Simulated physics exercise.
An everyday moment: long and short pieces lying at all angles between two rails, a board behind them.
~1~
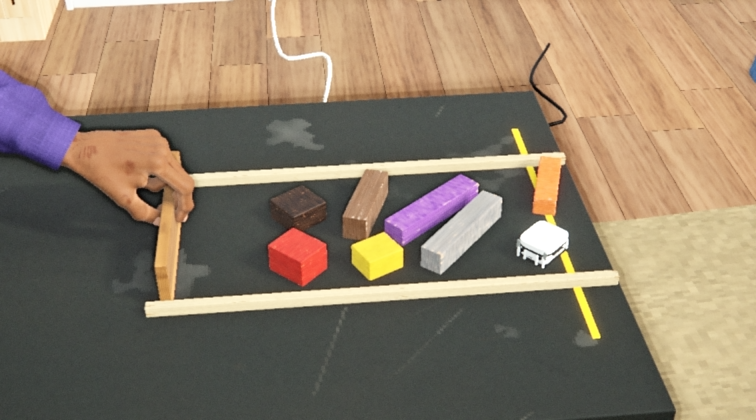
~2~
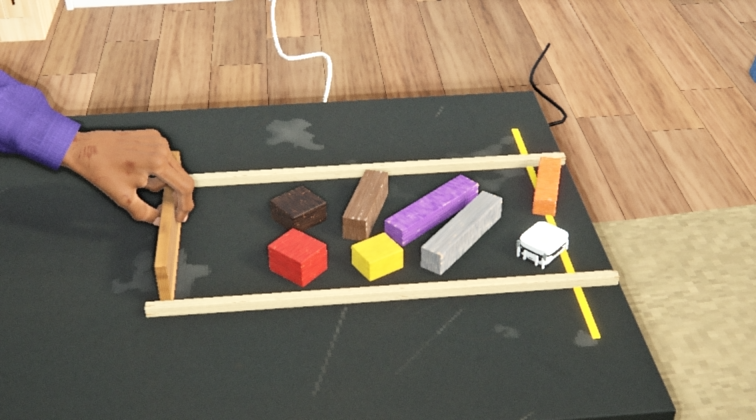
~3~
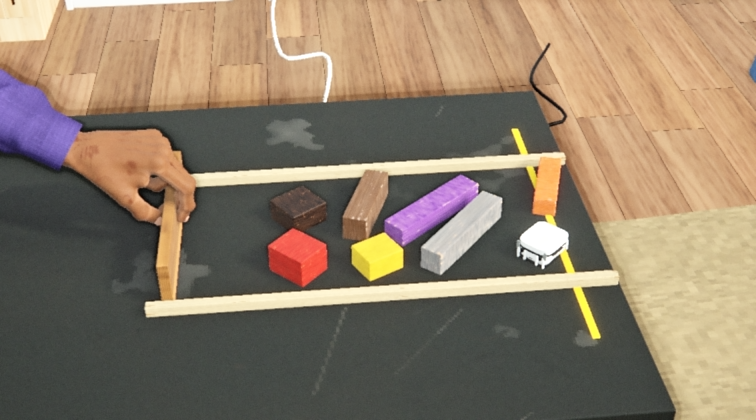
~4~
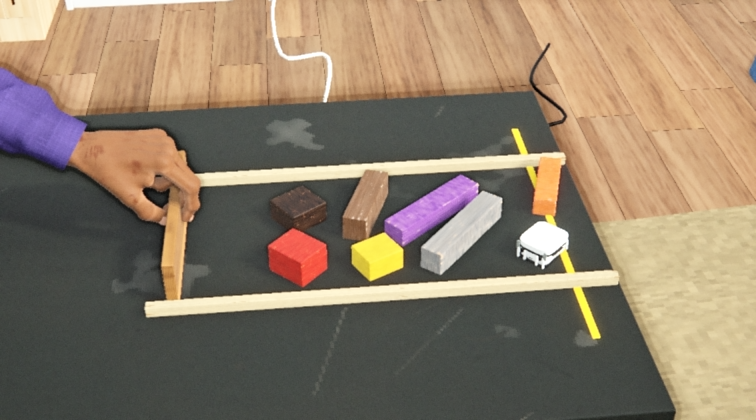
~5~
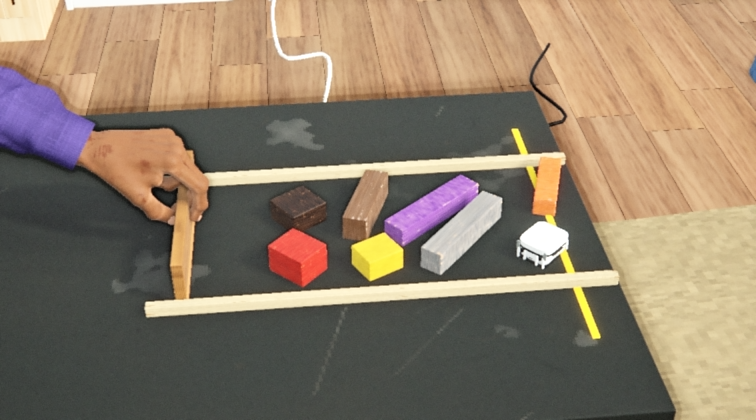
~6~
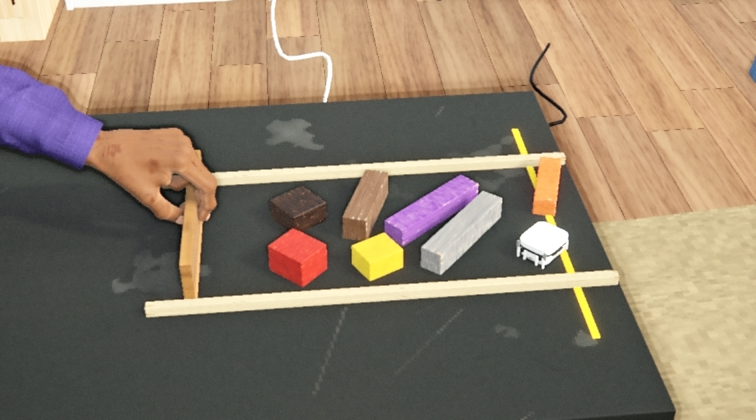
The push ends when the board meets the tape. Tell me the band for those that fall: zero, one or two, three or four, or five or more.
The number that fall off is five or more.
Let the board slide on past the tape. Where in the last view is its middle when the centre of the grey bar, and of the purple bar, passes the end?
Near (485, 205) and (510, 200).
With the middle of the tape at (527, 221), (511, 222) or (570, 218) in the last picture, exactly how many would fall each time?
The counts: 4, 3 and 6.
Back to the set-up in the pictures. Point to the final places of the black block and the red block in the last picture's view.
About (566, 199), and the other about (586, 250).
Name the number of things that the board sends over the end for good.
Exactly 6.
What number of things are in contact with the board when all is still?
It touches 2.
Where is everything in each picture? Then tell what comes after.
The first picture shows orange bar (547, 185); white case (543, 245); grey bar (462, 231); board (171, 224); tape (550, 219).
The second picture shows white case (543, 245); board (171, 224).
The third picture shows grey bar (462, 231); red block (298, 257).
The fourth picture shows orange bar (547, 185); purple bar (433, 209).
The fifth picture shows white case (543, 245); black block (298, 210).
The sixth picture shows orange bar (547, 185); white case (543, 245); grey bar (462, 231); board (193, 222); tape (550, 219).
Soon after, none off yet; orange bar at rest near (547, 185); white case at rest near (543, 245); grey bar moving near (467, 232).
At rest, the number that fall off is five or more; fallen, brown bar, yellow block, purple bar, grey bar, white case and orange bar.
